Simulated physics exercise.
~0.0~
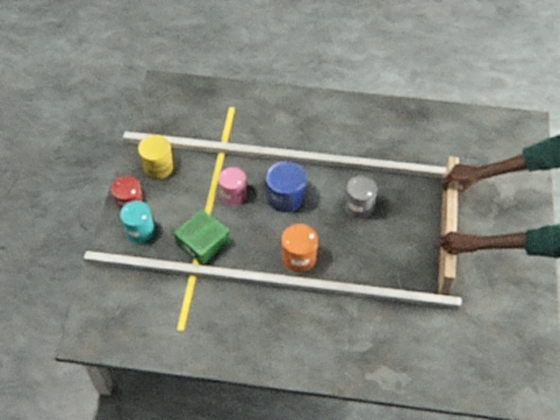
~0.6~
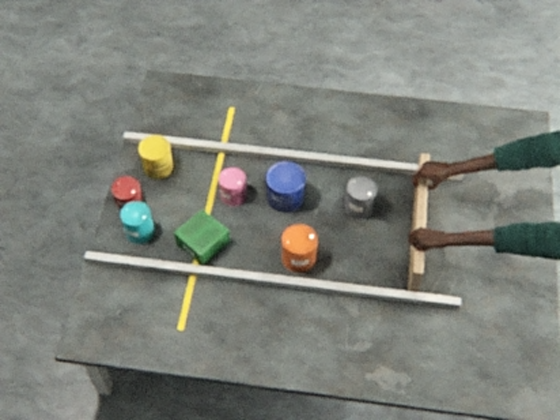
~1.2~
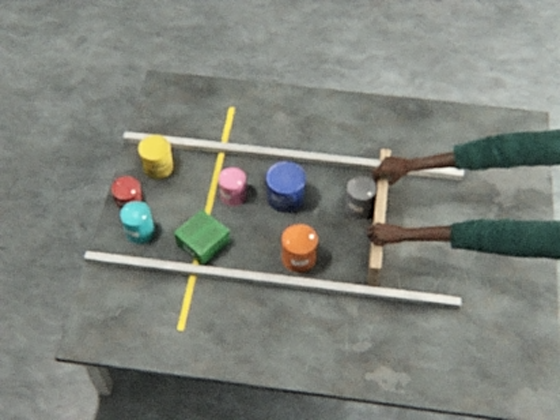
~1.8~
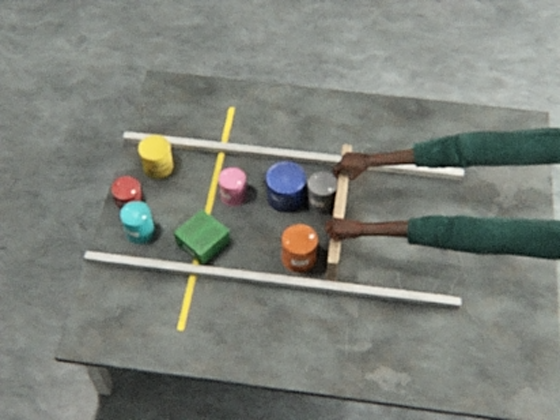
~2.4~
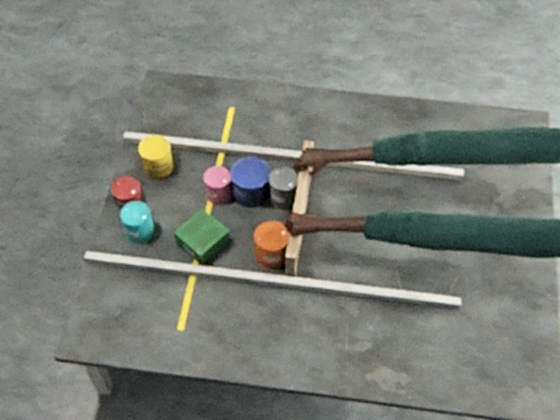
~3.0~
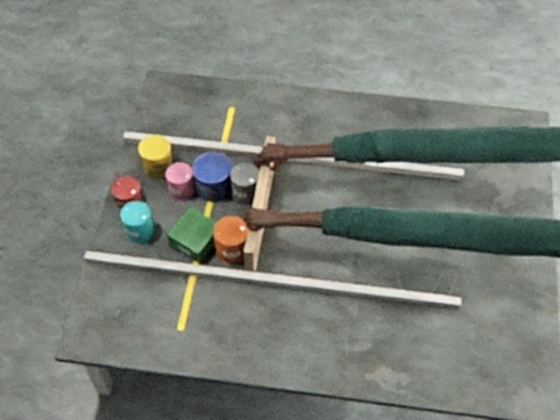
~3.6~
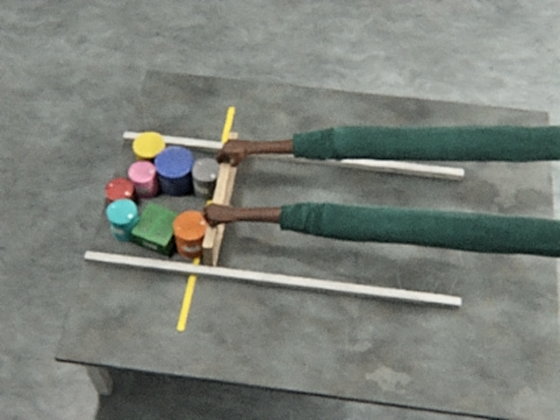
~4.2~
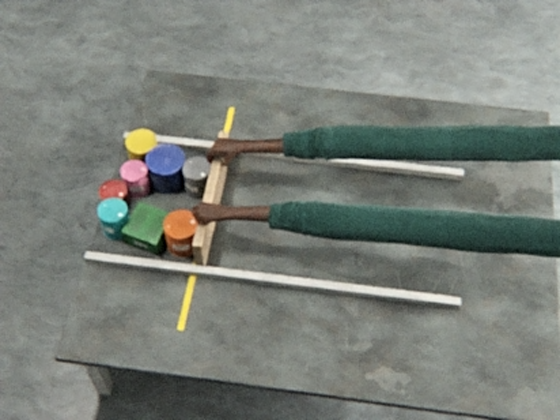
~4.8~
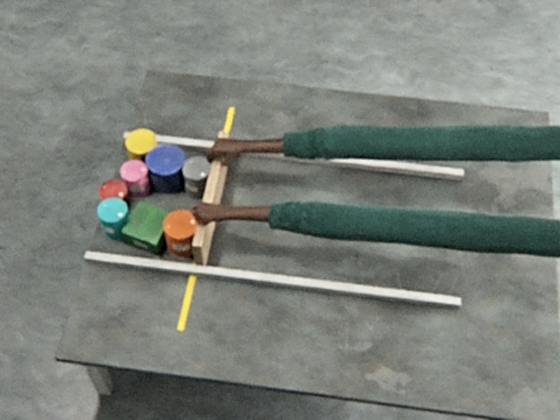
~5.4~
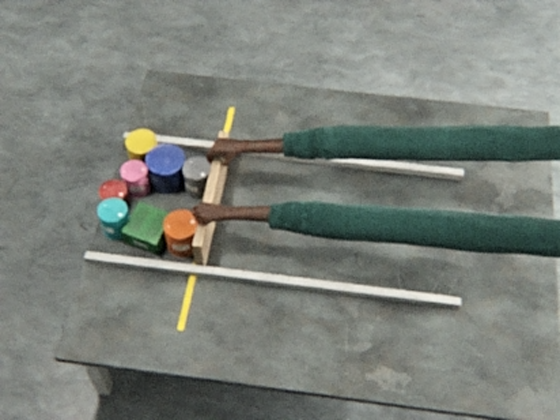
The footage shows two hands pushing an upright wooden plank leftward between two rails on a grey table, gathering grey, blue, orange and pink containers and a green block against yellow, red and turquoise ones, until the plank stops by the yellow tape with everything still on the table.
